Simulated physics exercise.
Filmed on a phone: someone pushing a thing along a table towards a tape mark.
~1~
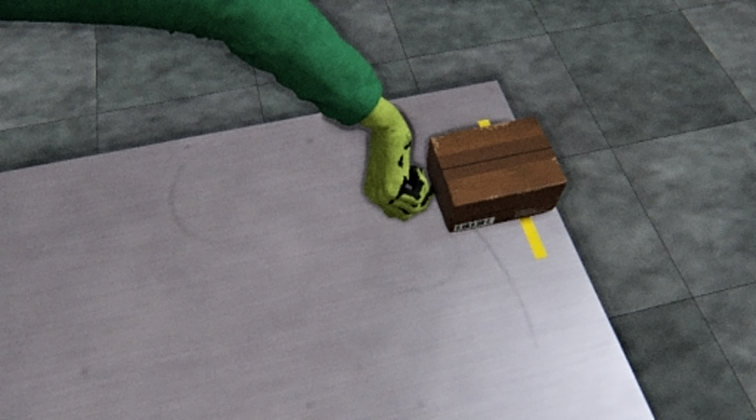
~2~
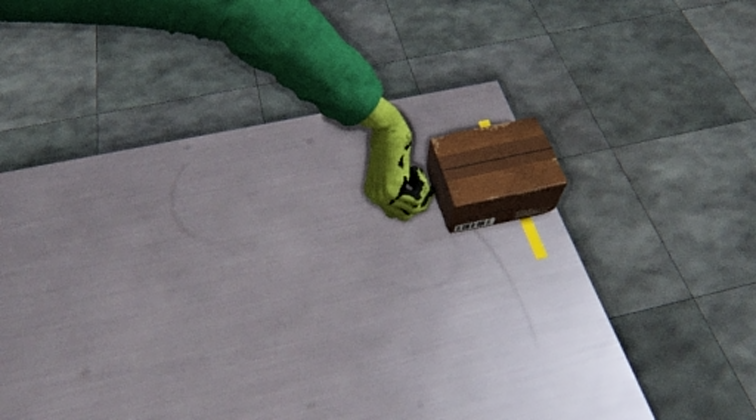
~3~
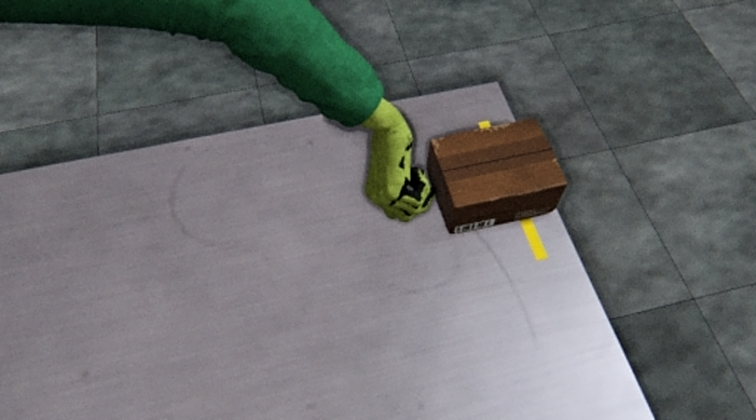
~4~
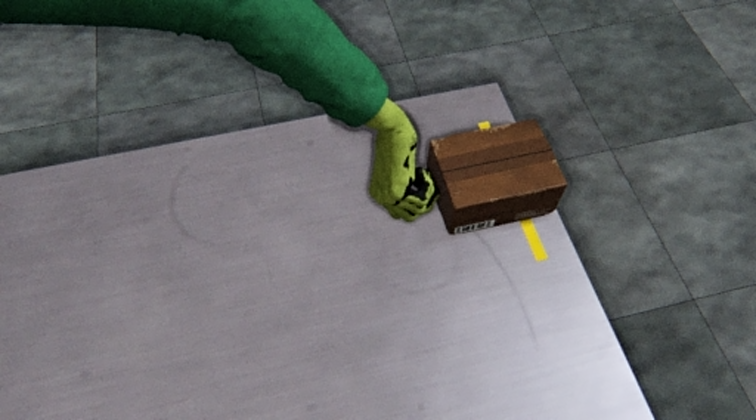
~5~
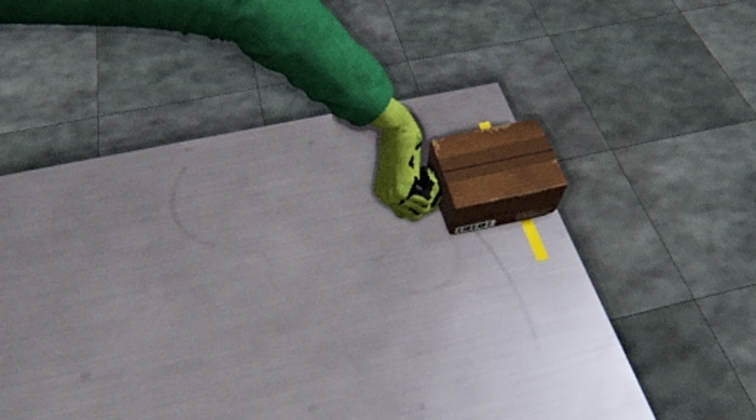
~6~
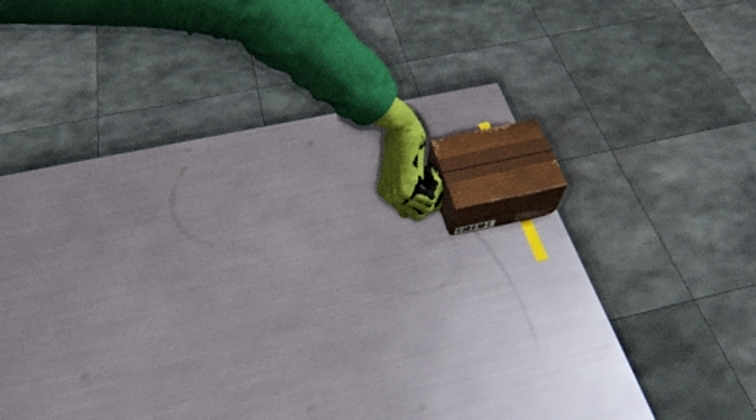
A green-sleeved arm with a yellow-green hand shifts slightly to the right against the left side of a brown box, which stays practically still over a yellow tape mark near the edge of a pale grey table.
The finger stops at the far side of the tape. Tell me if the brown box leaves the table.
The brown box falls off the table.
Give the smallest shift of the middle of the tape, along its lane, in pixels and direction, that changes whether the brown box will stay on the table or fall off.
About 24 pixels left.
Then, 1.70 s after the last picture, brown box tipped 55° from how it was near (575, 175).
Then, 1.94 s after the last picture, brown box falling near (538, 292).
Then, 2.16 s after the last picture, brown box down below near (471, 335).
By the end, the brown box drops to the floor.
